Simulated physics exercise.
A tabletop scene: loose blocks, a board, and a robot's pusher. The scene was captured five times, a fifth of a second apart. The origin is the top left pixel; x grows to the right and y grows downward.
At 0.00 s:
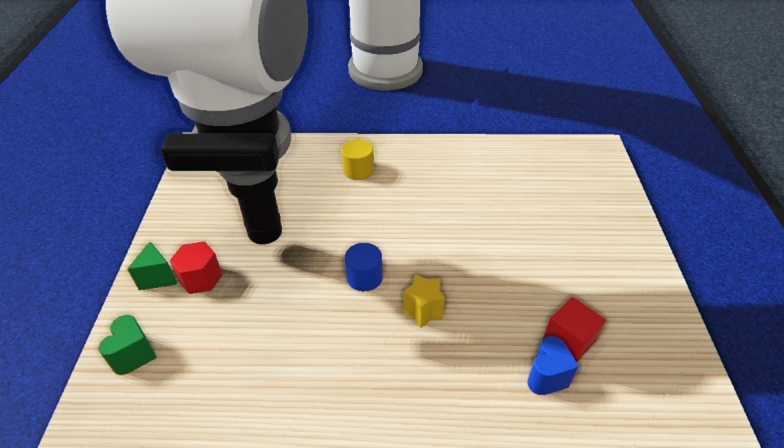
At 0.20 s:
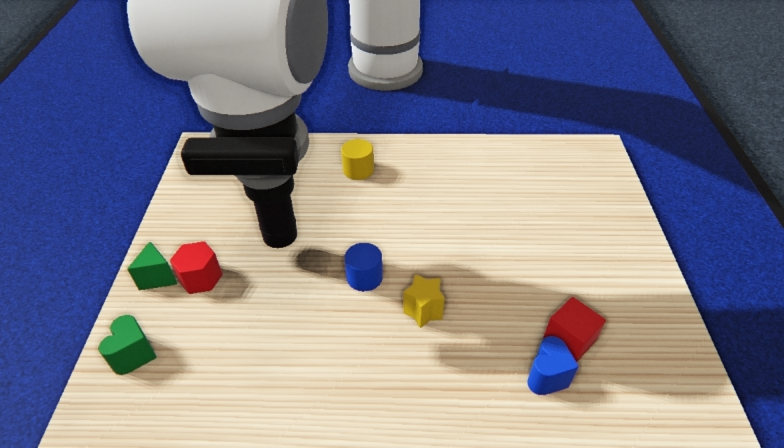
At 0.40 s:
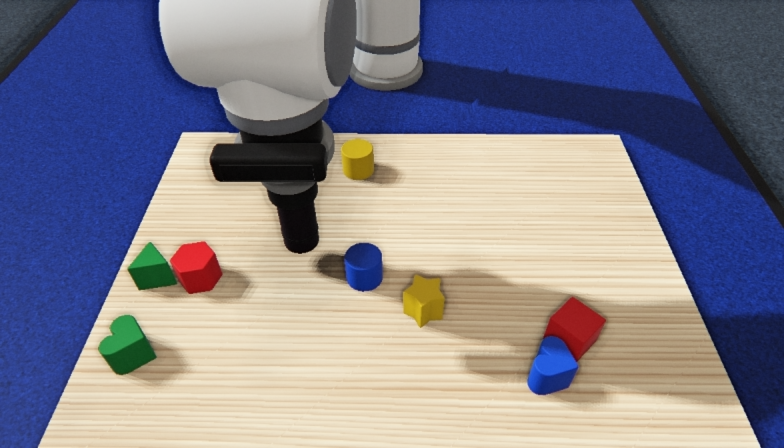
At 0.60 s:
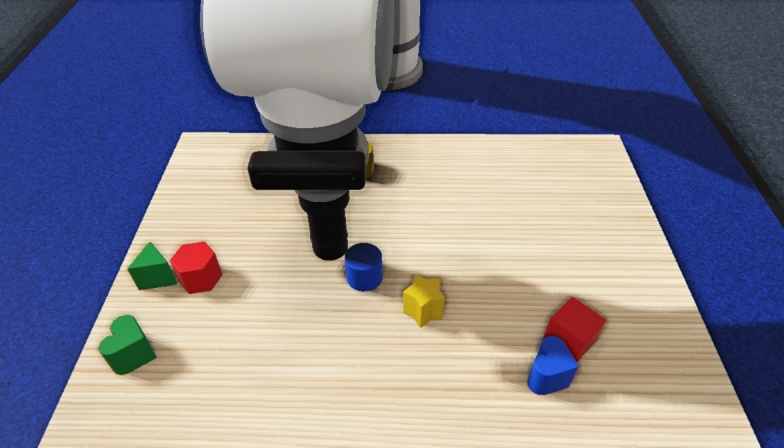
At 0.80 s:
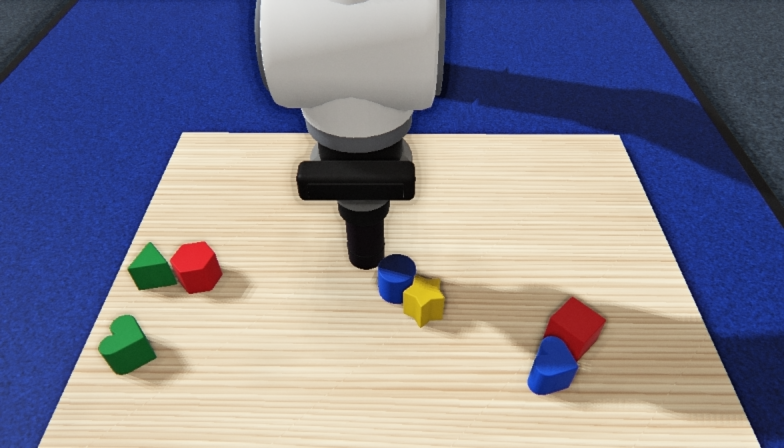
The clip shows a robot's black pusher above a wooden tabletop with scattered coloured blocks, moving right toward a blue circular block, then pushing it a short way right and slightly nearer, up against the yellow star block.
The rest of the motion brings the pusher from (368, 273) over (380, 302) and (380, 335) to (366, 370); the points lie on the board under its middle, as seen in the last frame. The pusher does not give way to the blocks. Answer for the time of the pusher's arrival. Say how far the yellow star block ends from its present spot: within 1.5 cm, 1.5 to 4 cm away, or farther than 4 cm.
That one ends up 1.5 to 4 cm from where it is now.
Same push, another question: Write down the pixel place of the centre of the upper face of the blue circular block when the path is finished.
Most likely (420, 286).
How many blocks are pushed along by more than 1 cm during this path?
The push will move two blocks.
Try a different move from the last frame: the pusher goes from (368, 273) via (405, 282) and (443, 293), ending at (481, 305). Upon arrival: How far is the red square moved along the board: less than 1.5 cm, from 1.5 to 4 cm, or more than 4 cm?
I reckon it covers less than 1.5 cm.
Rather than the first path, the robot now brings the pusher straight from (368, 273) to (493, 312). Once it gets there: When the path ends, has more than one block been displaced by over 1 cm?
I expect so.
The first path, step by step. One third of the way, pusher (379, 287); blue circular block (418, 283); yellow star block (447, 301).
Two thirds of the way, pusher (379, 321); blue circular block (420, 286); yellow star block (450, 303).
At the end, pusher (365, 356); blue circular block (420, 286); yellow star block (450, 303).
